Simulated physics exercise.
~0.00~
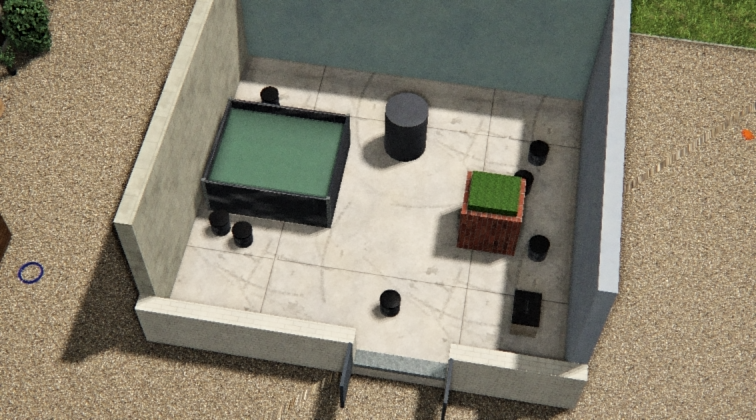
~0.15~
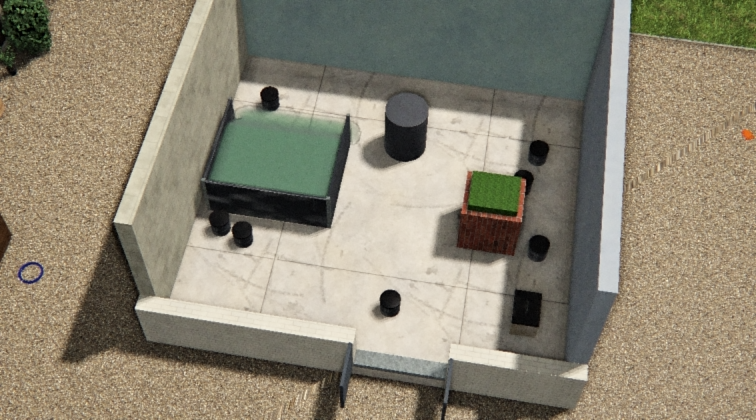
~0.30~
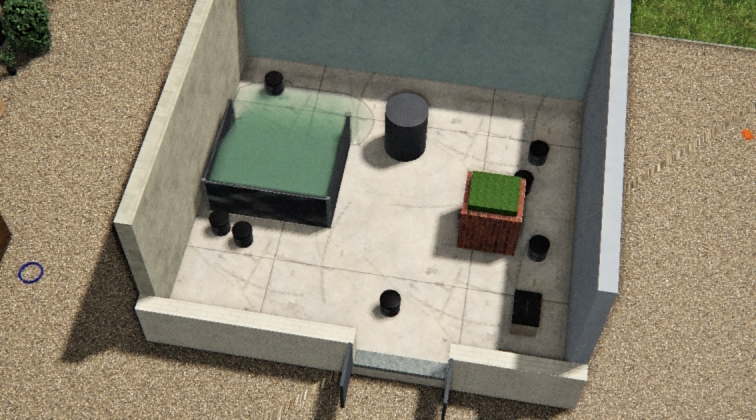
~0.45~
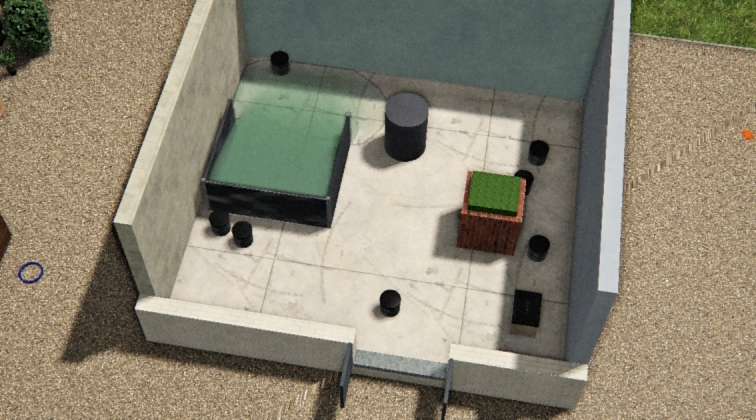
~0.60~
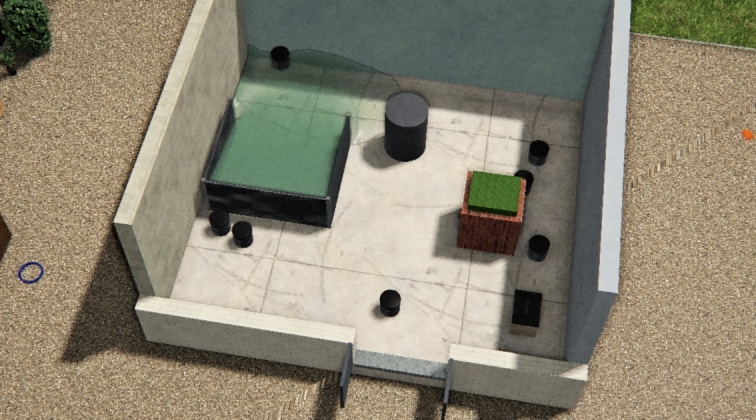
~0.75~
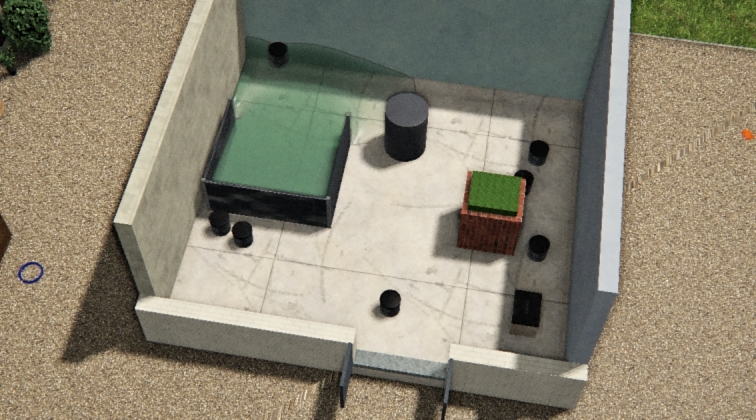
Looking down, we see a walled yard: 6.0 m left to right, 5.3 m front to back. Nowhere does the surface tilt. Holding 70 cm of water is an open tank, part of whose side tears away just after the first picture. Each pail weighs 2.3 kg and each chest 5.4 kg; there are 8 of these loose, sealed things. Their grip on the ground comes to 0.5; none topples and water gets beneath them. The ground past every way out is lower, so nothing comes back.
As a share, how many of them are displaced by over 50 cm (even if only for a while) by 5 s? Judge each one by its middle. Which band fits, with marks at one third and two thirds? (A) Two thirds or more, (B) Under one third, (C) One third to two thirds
One third to two thirds.
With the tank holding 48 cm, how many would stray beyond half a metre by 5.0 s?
With that change, 4 of them.
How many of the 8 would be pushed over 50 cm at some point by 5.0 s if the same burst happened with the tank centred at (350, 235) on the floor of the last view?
Count: 6.
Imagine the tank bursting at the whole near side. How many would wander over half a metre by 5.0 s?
You'd get 7 in that case.
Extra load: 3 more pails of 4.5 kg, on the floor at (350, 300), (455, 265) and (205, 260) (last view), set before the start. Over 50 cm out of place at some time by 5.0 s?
Each in turn ends up within the limit, within the limit, within the limit.
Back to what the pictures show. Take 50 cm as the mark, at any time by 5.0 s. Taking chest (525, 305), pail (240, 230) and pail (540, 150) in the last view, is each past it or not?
Listed in sequence: Higher; lower; higher for the last.
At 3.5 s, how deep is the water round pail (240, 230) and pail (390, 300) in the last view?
First roughly 0 cm, second roughly 0 cm.
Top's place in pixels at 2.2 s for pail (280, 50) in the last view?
Around (259, 67).
After 1.1 s 1 of 8 are over 50 cm from their spots; 1 afloat.
After 2.2 s 0 of 8 are over 50 cm from their spots; 1 afloat.
After 3.5 s 2 of 8 are over 50 cm from their spots; 2 afloat.
After 5.0 s 5 of 8 are over 50 cm from their spots, and 5 have been at some point; 4 afloat.
